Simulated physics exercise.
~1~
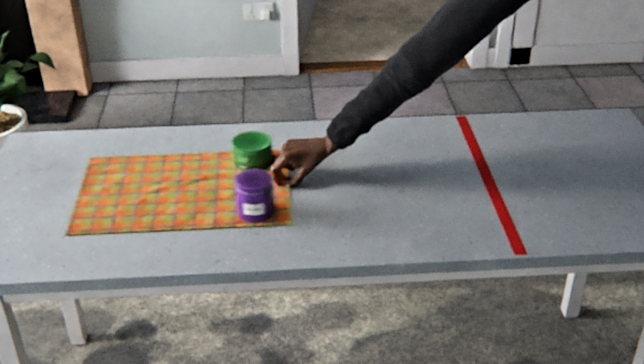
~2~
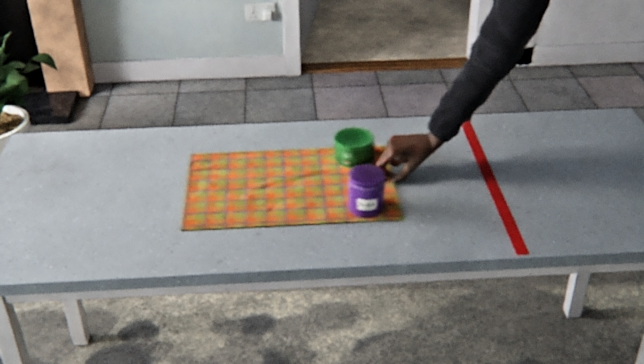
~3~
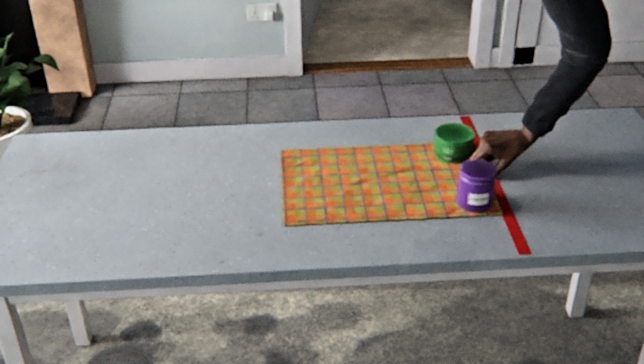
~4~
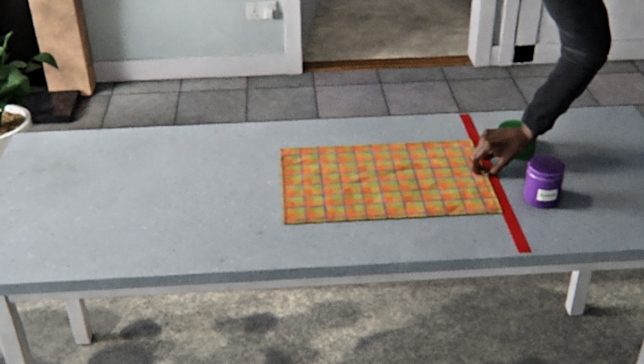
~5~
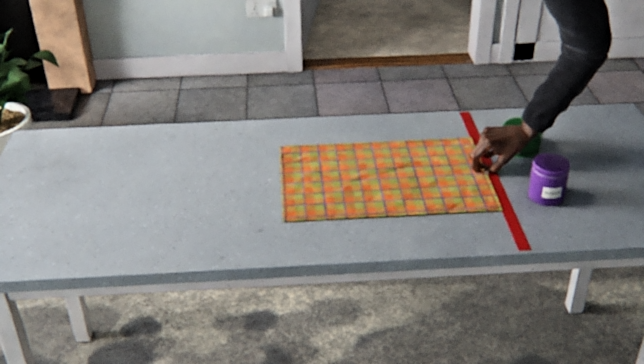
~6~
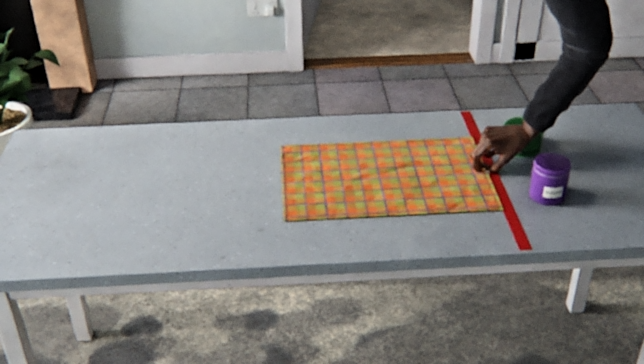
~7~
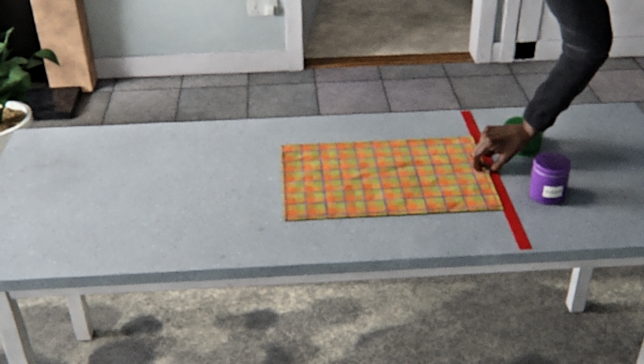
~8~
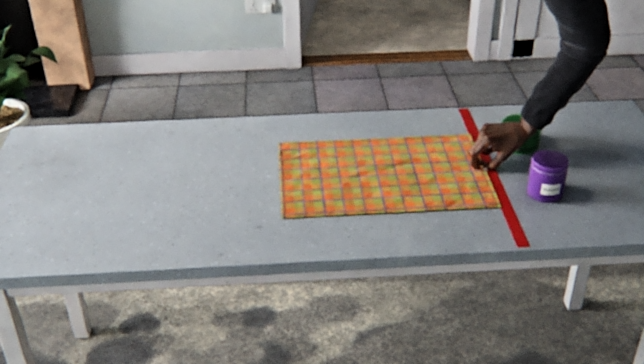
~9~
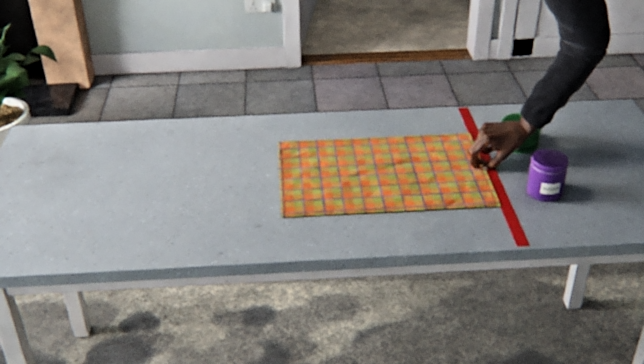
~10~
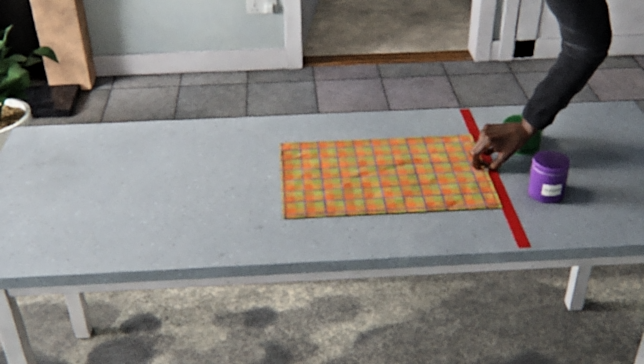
An orange checked table runner slides to the right across a grey table, pulled by a dark-sleeved arm, with a purple jar and a green tub riding near its leading edge. The cloth carries both toward a strip of red tape. As its front edge reaches the tape, the hand stops and the cloth halts with it. The purple jar and the green tub keep going, sliding off the front onto the bare tabletop past the tape. Both come to rest there, the tub partly hidden behind the hand, which stays on the cloth's edge.
